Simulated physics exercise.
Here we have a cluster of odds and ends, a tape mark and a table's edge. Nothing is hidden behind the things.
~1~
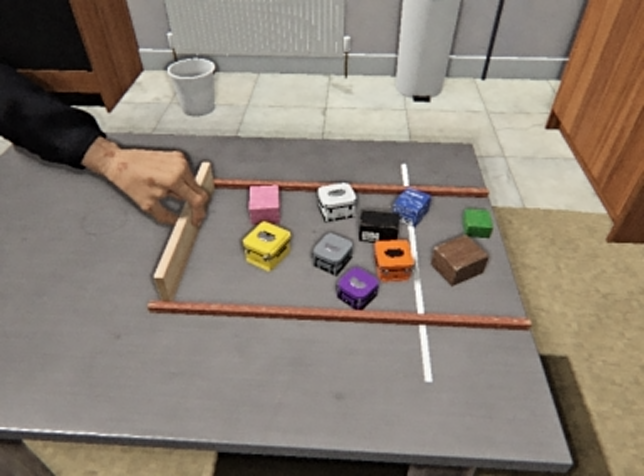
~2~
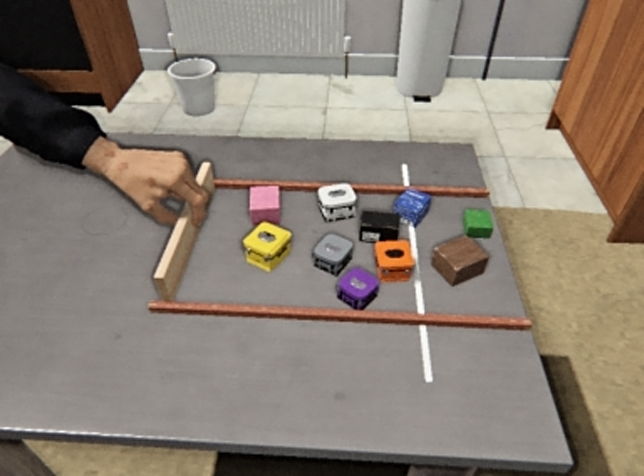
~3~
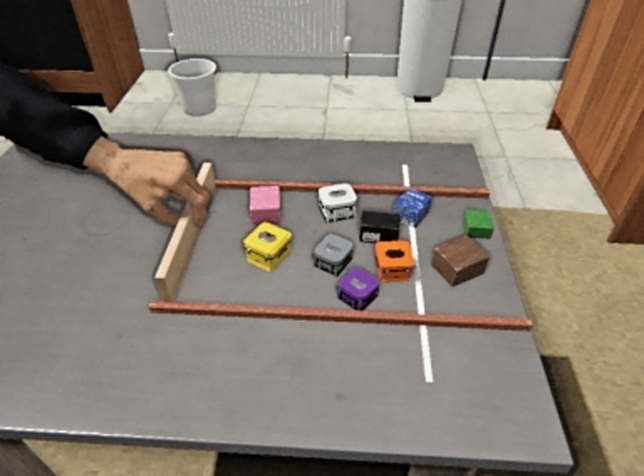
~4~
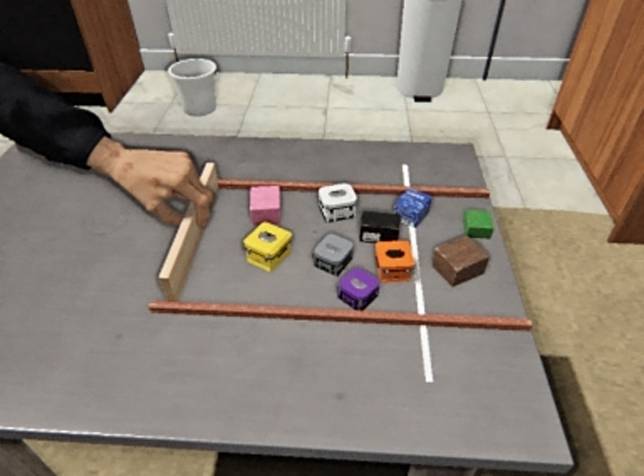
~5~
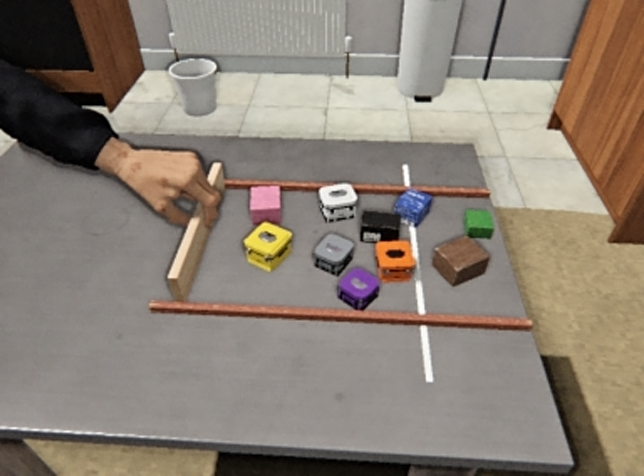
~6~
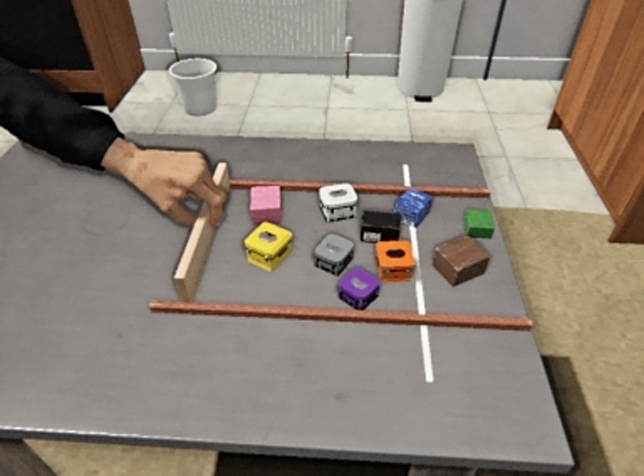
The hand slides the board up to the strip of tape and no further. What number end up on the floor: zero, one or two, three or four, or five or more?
The number that fall off is one or two.
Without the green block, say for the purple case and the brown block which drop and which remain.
The purple case stays on, the brown block drops off.
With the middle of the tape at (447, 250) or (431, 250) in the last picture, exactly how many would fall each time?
The counts: 4 and 3.
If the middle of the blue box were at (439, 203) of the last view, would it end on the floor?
Then it is kept.
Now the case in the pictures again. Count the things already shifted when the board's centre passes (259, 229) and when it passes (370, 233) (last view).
2 and 9.
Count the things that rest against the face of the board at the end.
The number is 3.
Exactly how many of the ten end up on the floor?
Exactly 2.
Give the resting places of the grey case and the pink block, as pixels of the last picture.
The grey case at (467, 261), the pink block at (427, 212).
A little later, none off yet; green block at rest near (479, 224); brown block at rest near (460, 261); blue box at rest near (413, 207).
Next, none off yet; green block moving near (482, 225); brown block shifted about its own width near (501, 265); blue box shifted about its own width near (454, 208).
When it is over, the number that fall off is one or two; down, brown block and green block.
